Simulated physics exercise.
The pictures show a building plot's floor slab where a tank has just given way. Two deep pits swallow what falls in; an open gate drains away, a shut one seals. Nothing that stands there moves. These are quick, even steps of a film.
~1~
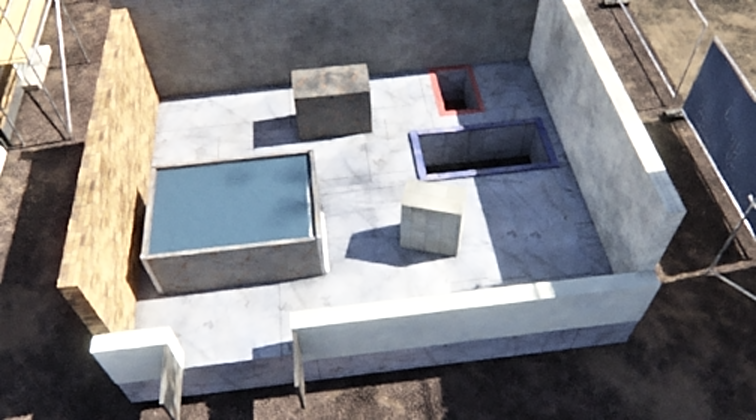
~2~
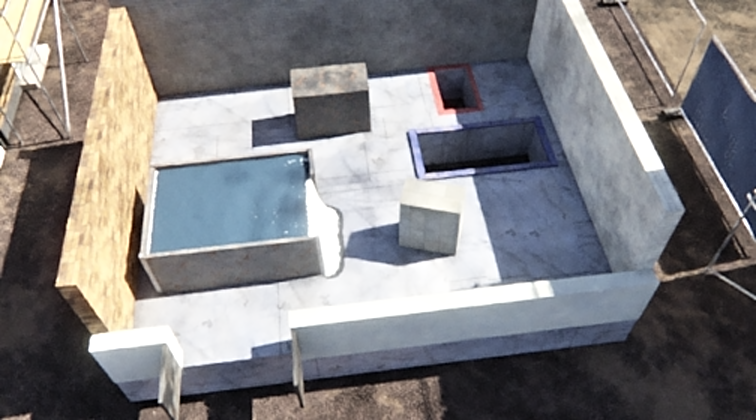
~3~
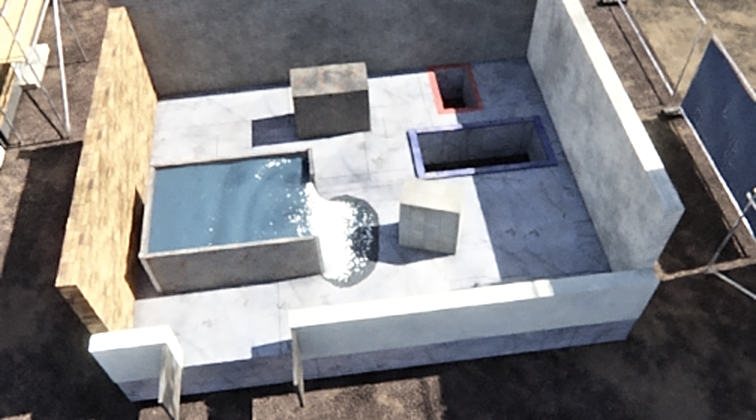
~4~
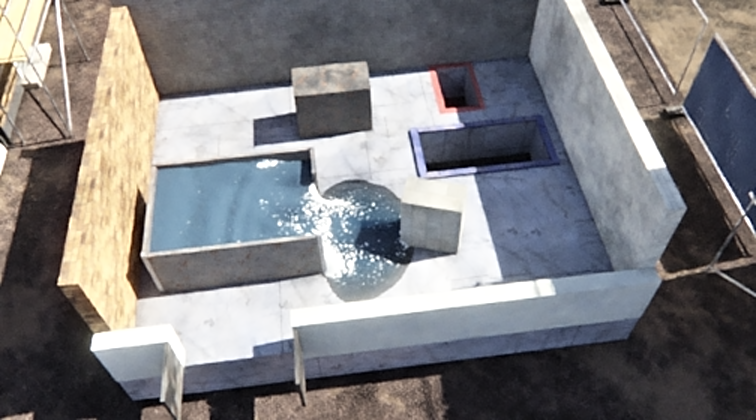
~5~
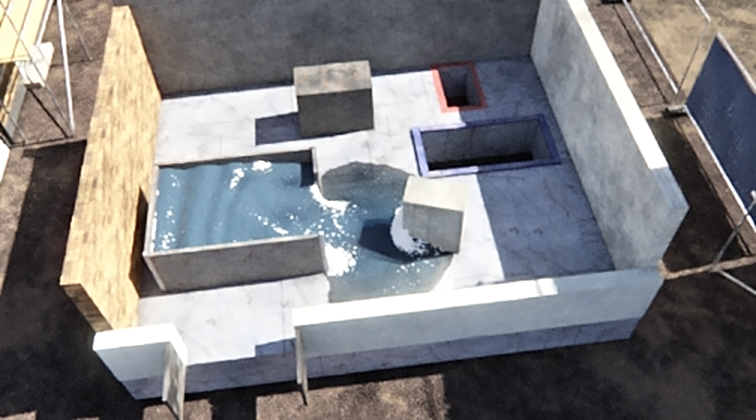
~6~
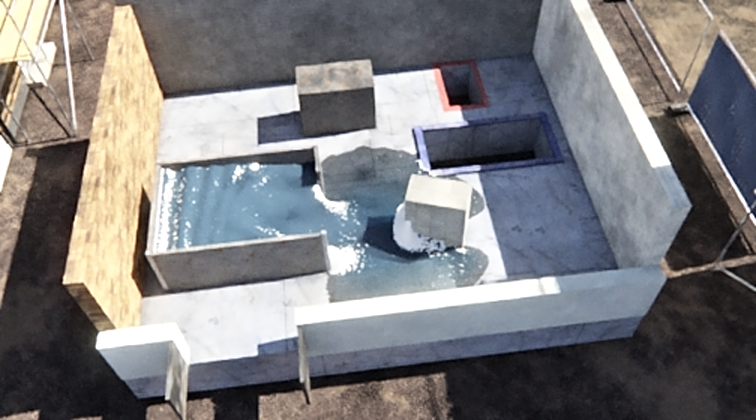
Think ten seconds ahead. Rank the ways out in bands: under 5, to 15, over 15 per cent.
One by one: The gate takes under 5 %; the red pit takes from 5 to 15 %; the blue pit takes over 15 %.
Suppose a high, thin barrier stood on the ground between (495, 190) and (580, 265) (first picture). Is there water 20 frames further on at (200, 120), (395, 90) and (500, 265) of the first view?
In turn: Clear, covered, covered.
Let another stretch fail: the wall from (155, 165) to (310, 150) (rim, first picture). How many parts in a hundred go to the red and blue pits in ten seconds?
In per cent: Red 25, blue 8.
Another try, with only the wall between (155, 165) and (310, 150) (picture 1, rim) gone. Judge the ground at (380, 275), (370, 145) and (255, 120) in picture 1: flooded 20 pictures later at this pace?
In turn: Free of water, covered, wet.
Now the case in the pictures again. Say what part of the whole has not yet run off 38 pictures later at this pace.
Close to 66 %.
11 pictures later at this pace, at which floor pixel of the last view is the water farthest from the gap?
Close to (545, 99).
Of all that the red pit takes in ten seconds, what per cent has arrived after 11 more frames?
Close to 0 %.
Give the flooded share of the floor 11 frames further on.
About 45 per cent.
A moment on, water covers 30 % of the floor; the gate 0 %, the red pit 0 %, the blue pit 2 %.
Next, water covers 45 % of the floor; the gate 0 %, the red pit 0 %, the blue pit 7 %.
Then, water covers 60 % of the floor; the gate 0 %, the red pit 1 %, the blue pit 15 %.
Later, water covers 80 % of the floor; the gate 0 %, the red pit 5 %, the blue pit 29 %.
In the end, water covers 90 % of the floor; the gate 2 %, the red pit 10 %, the blue pit 36 %.
